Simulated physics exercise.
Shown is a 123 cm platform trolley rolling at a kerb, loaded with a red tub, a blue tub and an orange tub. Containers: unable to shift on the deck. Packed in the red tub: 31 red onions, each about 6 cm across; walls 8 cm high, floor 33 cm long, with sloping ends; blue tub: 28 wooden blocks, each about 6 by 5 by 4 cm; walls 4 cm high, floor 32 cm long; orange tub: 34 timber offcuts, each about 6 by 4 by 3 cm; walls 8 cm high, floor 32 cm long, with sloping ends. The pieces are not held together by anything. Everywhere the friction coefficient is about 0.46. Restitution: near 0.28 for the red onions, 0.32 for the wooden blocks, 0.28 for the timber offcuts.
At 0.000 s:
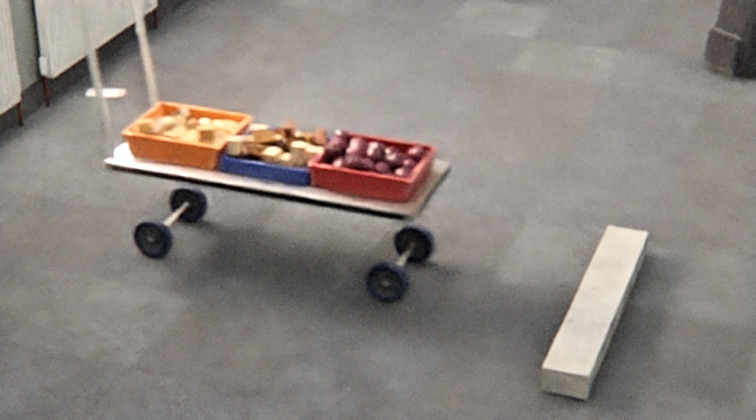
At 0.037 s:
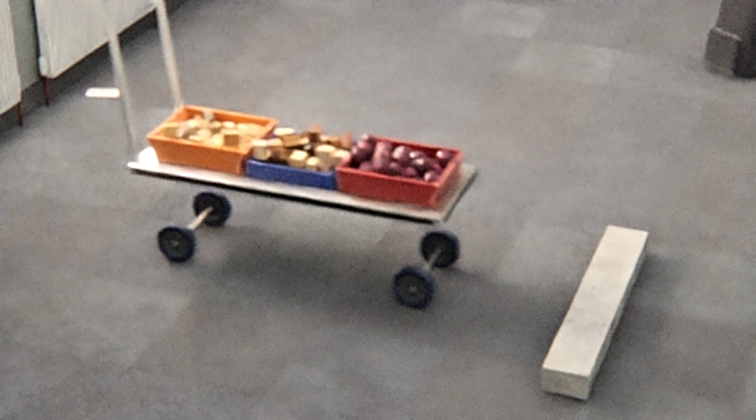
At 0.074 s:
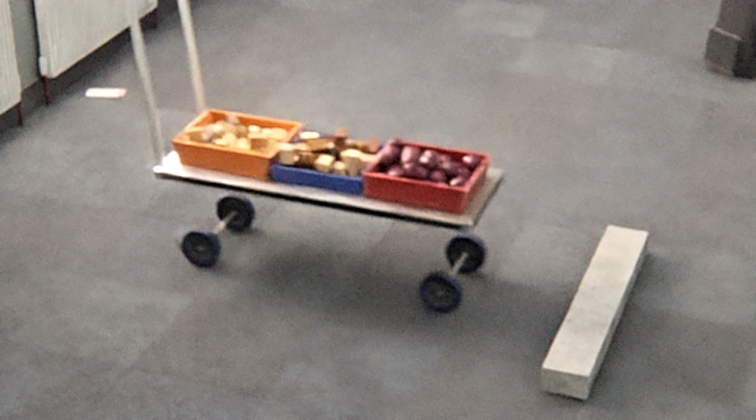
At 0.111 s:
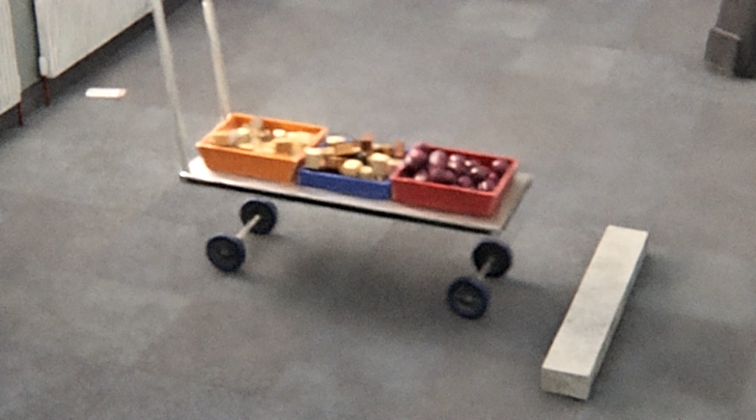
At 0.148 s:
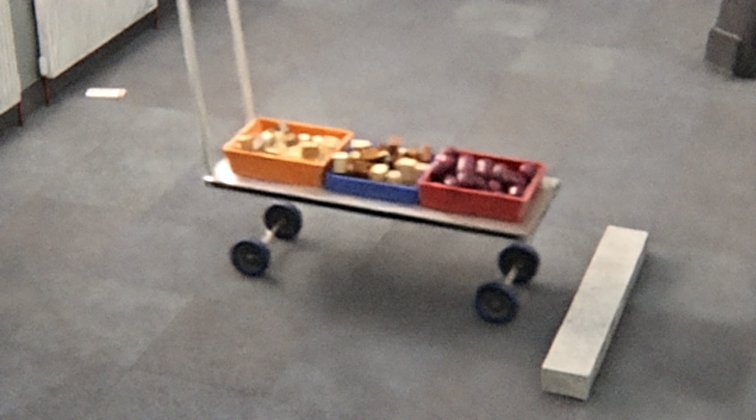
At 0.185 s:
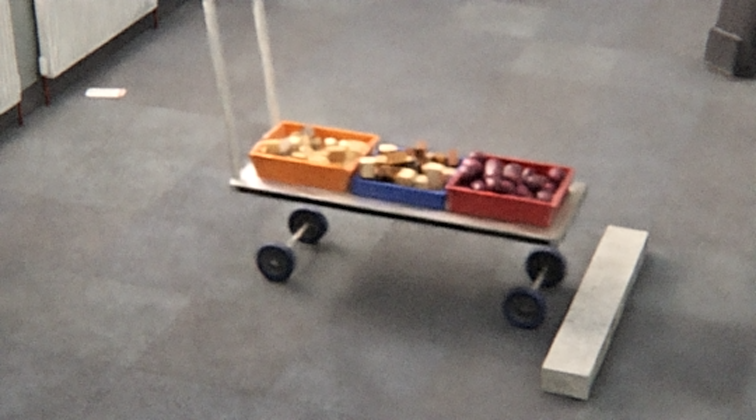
The clip shows a platform trolley carrying an orange tub and a blue tub of wooden pieces and a red tub of red onions, rolling steadily rightward across a grey floor, narrowing the gap to a pale kerb.
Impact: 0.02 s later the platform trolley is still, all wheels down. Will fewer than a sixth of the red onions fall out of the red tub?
No, more than a sixth fall out.
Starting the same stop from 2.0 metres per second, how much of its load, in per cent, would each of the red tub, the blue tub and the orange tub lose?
In that case the red tub sheds 10 per cent of its load, the blue tub 20 per cent, and the orange tub 0 per cent.
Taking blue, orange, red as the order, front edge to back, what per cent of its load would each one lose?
In that arrangement the red tub sheds 20 per cent of its load, the blue tub 30 per cent, and the orange tub 20 per cent.
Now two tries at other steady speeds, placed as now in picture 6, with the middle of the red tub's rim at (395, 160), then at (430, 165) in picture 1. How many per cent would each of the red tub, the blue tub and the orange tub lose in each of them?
Per cent lost, first try then second - red tub: 20, 0; blue tub: 20, 10; orange tub: 10, 0.
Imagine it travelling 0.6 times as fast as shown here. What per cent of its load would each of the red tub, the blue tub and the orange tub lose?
Red tub 0, blue tub 10, orange tub 0 per cent.
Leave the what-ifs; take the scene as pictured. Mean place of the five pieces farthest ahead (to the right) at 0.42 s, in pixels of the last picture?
About (597, 181).
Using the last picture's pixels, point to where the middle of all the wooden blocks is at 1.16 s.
They're centred near (444, 172).
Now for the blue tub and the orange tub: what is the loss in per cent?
For the blue tub it's 50 %, and for the orange tub it's 25 %.
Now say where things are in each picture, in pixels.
In the first frame (we follow the rim corner now nearest the camera), red tub at (407, 180); orange tub at (215, 147); 60 cm still to roll; nothing out yet.
In the second frame, red tub at (435, 185); orange tub at (241, 151); 50 cm still to roll.
In the third frame, red tub at (464, 190); orange tub at (267, 156); 39 cm still to roll.
In the fourth frame, red tub at (493, 194); orange tub at (294, 160); 29 cm still to roll.
In the fifth frame, red tub at (522, 199); orange tub at (320, 164); 18 cm still to roll.
In the sixth frame, red tub at (552, 204); orange tub at (348, 169); 8 cm still to roll; nothing out yet.
After 0.20 s, the wheels strike.
After 0.30 s, 0 of 31 out of the red tub, 5 of 28 out of the blue tub and 1 of 34 out of the orange tub.
After 0.42 s, 4 of 31 out of the red tub, 11 of 28 out of the blue tub and 1 of 34 out of the orange tub.
After 0.65 s, 8 of 31 out of the red tub, 13 of 28 out of the blue tub and 8 of 34 out of the orange tub.
Final count (at 1.16 s), 9 of 31 out of the red tub, 14 of 28 out of the blue tub and 8 of 34 out of the orange tub. Asked share, 9 of 31, 29 per cent.
